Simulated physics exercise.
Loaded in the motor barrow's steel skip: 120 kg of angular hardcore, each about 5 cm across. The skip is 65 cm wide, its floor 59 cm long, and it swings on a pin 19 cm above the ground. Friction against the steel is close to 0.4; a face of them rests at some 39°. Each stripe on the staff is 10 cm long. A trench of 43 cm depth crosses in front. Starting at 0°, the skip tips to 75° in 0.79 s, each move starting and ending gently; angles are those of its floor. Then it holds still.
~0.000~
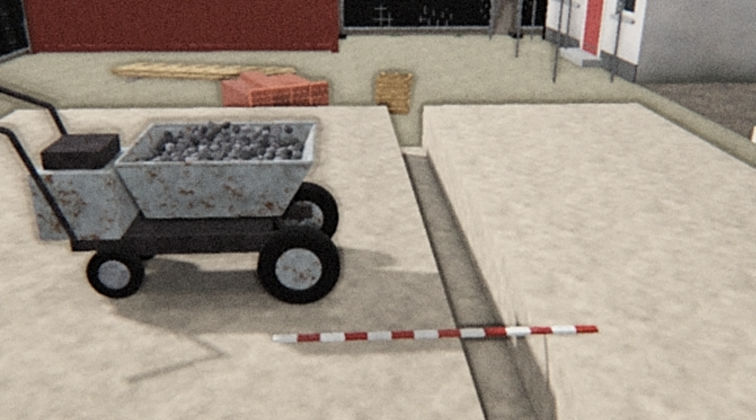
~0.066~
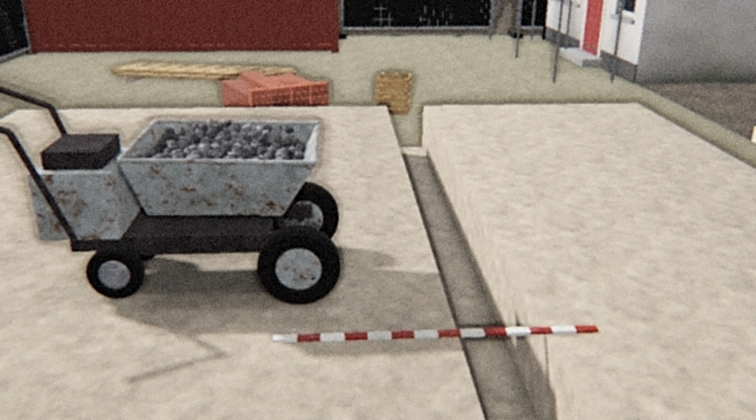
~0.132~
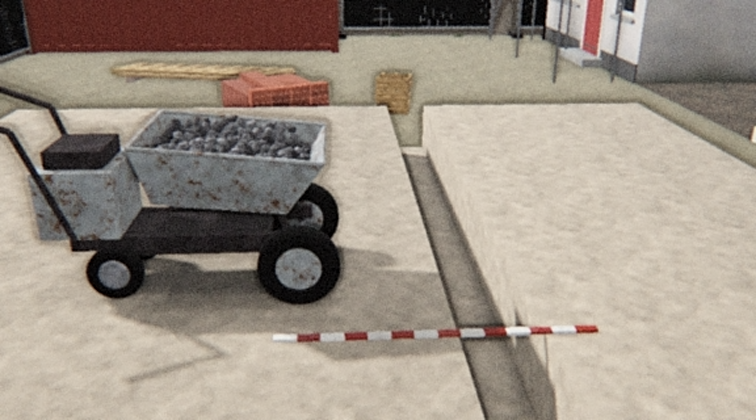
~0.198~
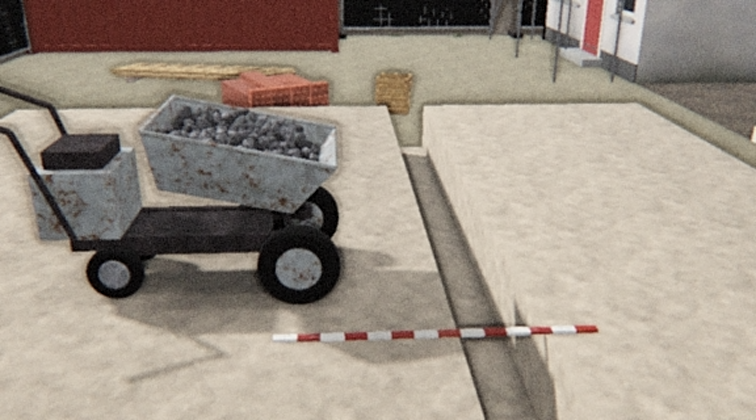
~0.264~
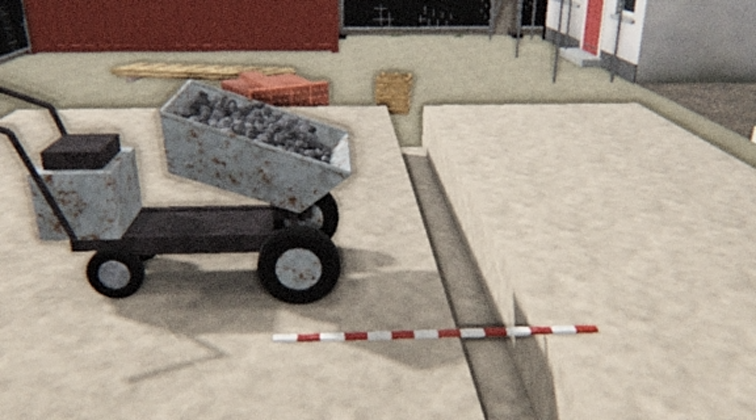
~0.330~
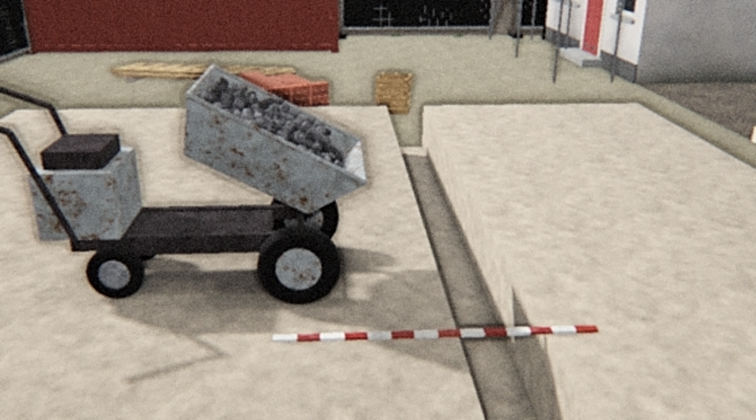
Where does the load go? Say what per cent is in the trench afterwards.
About 72 per cent.
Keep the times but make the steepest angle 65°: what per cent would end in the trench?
Then about 40 per cent.
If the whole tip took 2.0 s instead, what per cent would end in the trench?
It would be near 60 per cent.
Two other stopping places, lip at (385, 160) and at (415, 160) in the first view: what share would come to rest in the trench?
Near 50 per cent from the first place, 30 from the second.
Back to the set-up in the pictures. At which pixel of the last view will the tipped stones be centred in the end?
Their middle is at about (471, 326).
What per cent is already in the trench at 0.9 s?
About 25 per cent by then.
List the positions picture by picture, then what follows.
Lip at (313, 162), floor tilted 0°, highest stones at (231, 128), in the first picture.
The skip is at 1°, its lip at (316, 163); the top of the load is at (232, 127); the stones move at 0.3 m/s on average, in the second picture.
Lip at (324, 164), floor tilted 6°, highest stones at (206, 122); the stones move at 0.7 m/s on average, in the third picture.
Lip at (336, 168), floor tilted 12°, highest stones at (204, 115); the stones move at 1.0 m/s on average, in the fourth picture.
The skip is at 20°, its lip at (351, 174); the top of the load is at (202, 103); the stones move at 1.2 m/s on average, in the fifth picture.
Lip at (366, 183), floor tilted 28°, highest stones at (219, 90); the stones move at 1.3 m/s on average, in the sixth picture.
After 0.6 s the floor is at 63°; 100 % in the skip; the foremost stones are at (392, 194).
After 0.9 s the floor is at 75°; 67 % in the skip, 9 % short of the trench, 24 % in the trench; the foremost stones are at (486, 295).
After 1.2 s the floor is at 75°; 27 % in the skip, 11 % short of the trench, 61 % in the trench; the foremost stones are at (511, 305).
After 3.2 s the floor is at 75°; 14 % in the skip, 14 % short of the trench, 72 % in the trench; the foremost stones are at (524, 317).
